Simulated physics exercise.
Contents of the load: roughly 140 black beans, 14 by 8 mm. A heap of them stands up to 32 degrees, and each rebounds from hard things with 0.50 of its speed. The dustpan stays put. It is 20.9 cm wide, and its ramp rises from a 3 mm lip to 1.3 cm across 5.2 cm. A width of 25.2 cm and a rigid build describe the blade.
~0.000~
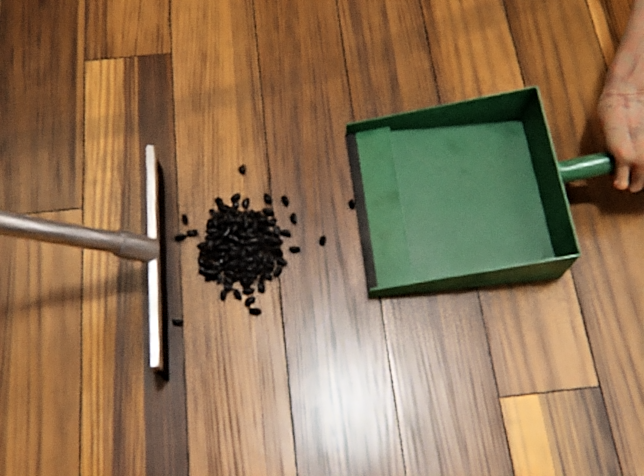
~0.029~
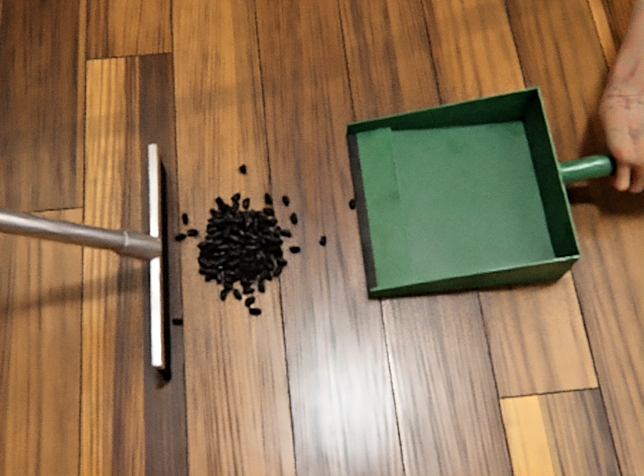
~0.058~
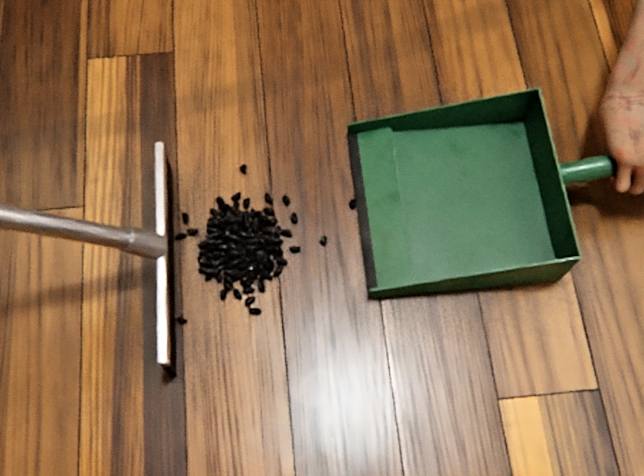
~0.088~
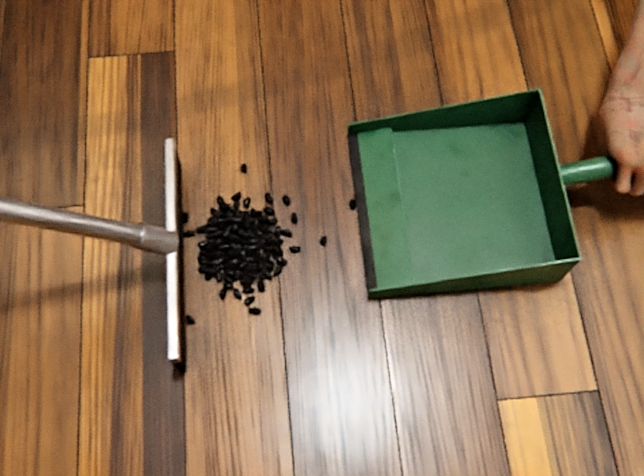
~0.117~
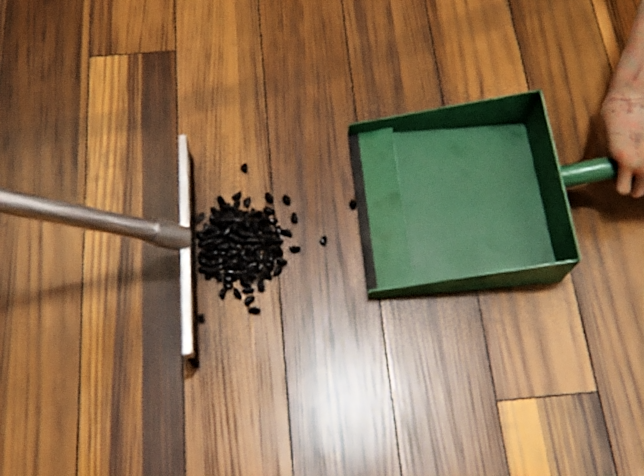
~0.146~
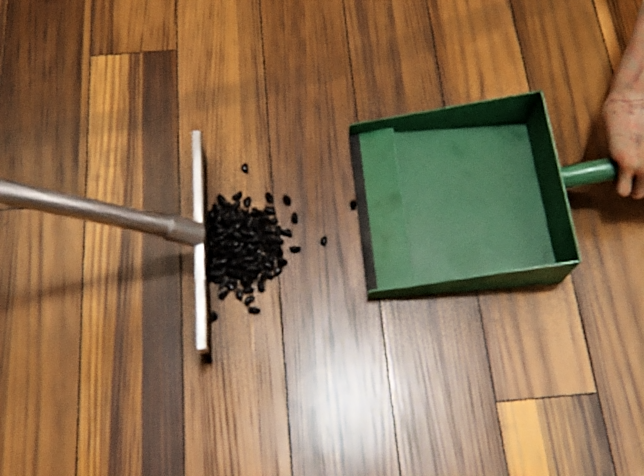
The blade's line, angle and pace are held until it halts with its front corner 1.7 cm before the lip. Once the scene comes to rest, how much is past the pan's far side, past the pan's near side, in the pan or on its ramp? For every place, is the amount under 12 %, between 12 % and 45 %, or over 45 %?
Past the pan's far side: Under 12 %; past the pan's near side: Under 12 %; in the pan or on its ramp: Over 45 %.
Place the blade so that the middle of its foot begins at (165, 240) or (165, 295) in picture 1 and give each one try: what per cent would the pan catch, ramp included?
Roughly 60 % and 60 %.
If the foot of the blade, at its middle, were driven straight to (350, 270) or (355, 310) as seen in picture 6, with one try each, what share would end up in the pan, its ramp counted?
I'd expect about 60 percent, then about 45 percent.
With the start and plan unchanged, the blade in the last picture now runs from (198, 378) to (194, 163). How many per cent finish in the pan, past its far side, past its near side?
Final per cent - pan 30, far 0, near 30.
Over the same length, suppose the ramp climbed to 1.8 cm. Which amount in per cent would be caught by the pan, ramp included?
About 55 %.
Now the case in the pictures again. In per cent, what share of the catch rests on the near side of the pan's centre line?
Some 50 per cent.
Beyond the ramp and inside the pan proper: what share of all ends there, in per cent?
Estimate: Close to 5 per cent of the total.
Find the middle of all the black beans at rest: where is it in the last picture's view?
Somewhere near (370, 212) in the last picture.
After 0.31 s, middle of the blade 9 cm from the lip; 0 % over the lip, far side 0 %, near side 5 %.
Then, at 0.42 s, middle of the blade 4 cm from the lip; 15 % over the lip, far side 0 %, near side 5 %.
Then, at 0.66 s, middle of the blade 2 cm from the lip; 60 % over the lip, far side 0 %, near side 5 %.
At rest (2.0 s), far side 0 %, near side 5 %, pan 60 %, in front of the lip or behind the blade 35 %.
